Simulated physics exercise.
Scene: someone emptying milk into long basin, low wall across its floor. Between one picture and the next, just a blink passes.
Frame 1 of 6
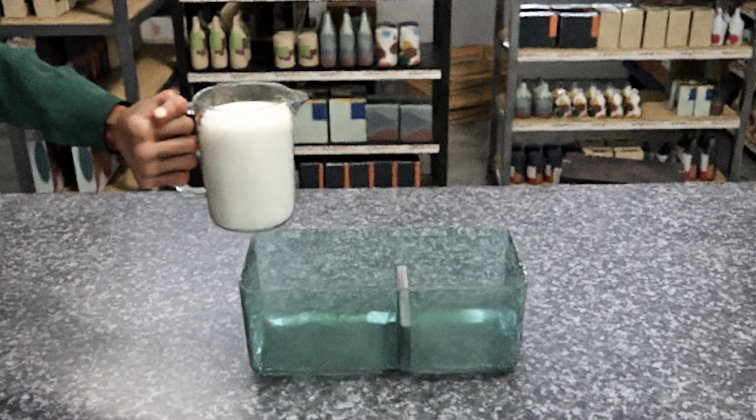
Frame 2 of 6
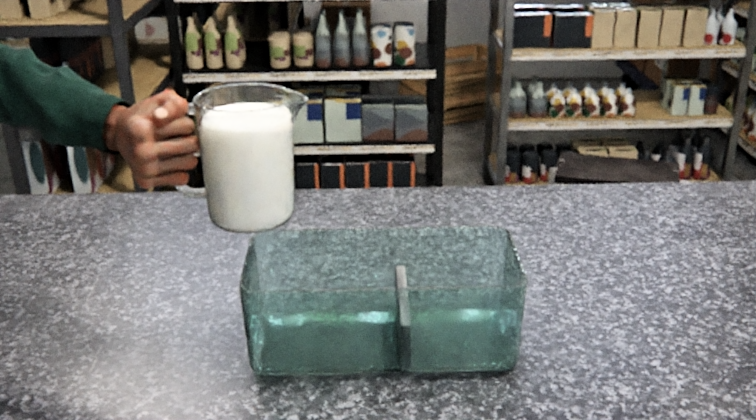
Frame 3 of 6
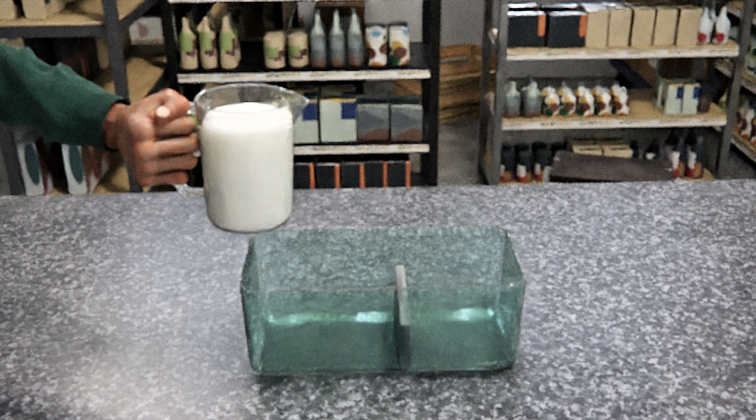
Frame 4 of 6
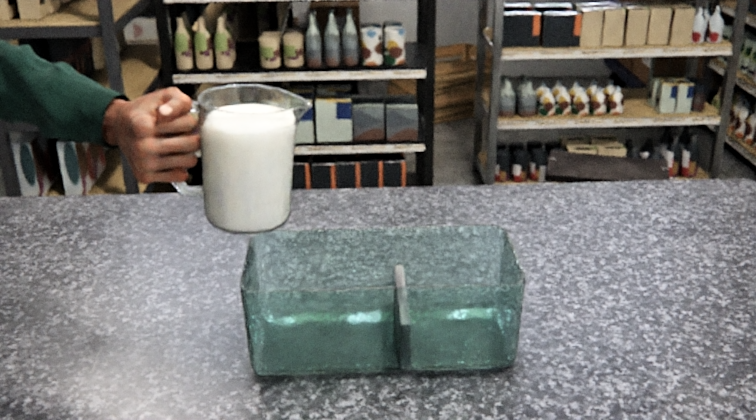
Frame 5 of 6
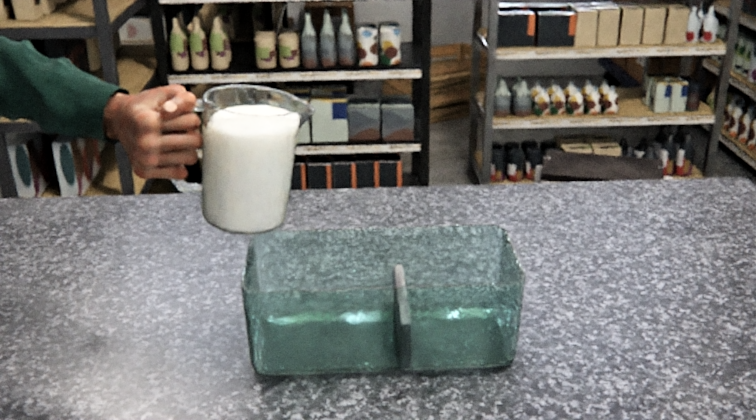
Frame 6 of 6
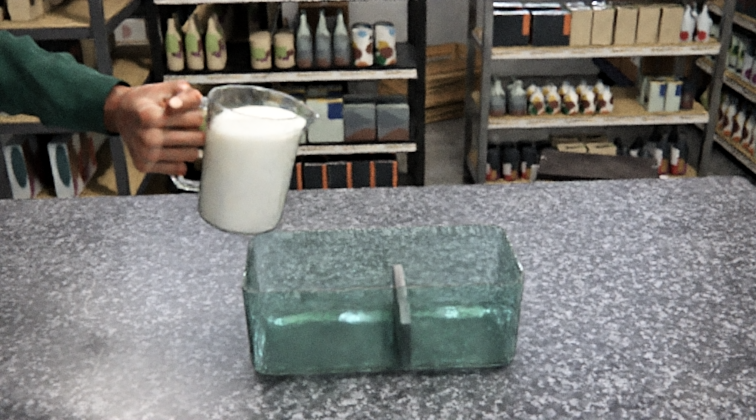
A hand in a green sleeve slightly tilting a glass jug of milk rightward above a long, divided green glass basin.
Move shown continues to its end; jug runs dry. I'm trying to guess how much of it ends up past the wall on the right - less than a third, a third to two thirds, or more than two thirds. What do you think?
Short of a third.
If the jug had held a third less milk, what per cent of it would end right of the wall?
Around 0 percent, more or less.
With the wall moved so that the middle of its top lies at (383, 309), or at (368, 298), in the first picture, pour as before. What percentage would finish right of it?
Roughly 70 % and 85 %.
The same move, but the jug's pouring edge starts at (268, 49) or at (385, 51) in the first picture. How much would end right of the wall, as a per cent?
In turn 0 % and 85 %.
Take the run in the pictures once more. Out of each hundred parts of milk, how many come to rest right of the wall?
I'd put it near 10 per cent.
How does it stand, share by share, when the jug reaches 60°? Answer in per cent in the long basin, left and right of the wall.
Roughly 5 % on the left side and 0 % on the right side.
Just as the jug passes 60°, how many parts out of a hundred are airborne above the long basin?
About 10 per cent.
A moment on, the jug is tipped part way and 87 per cent is still to pour, 3 is left of the wall and 0 right of it.
Next, the jug is tipped on its side and 48 per cent is still to pour, 28 is left of the wall and 8 right of it.
Then the jug is tipped on its side and 14 per cent is still to pour, 71 is left of the wall and 9 right of it.
Later the jug is tipped on its side and 3 per cent is still to pour, 84 is left of the wall and 10 right of it.
Finally, 88 per cent lies left of the wall, 10 right of it and 1 outside.
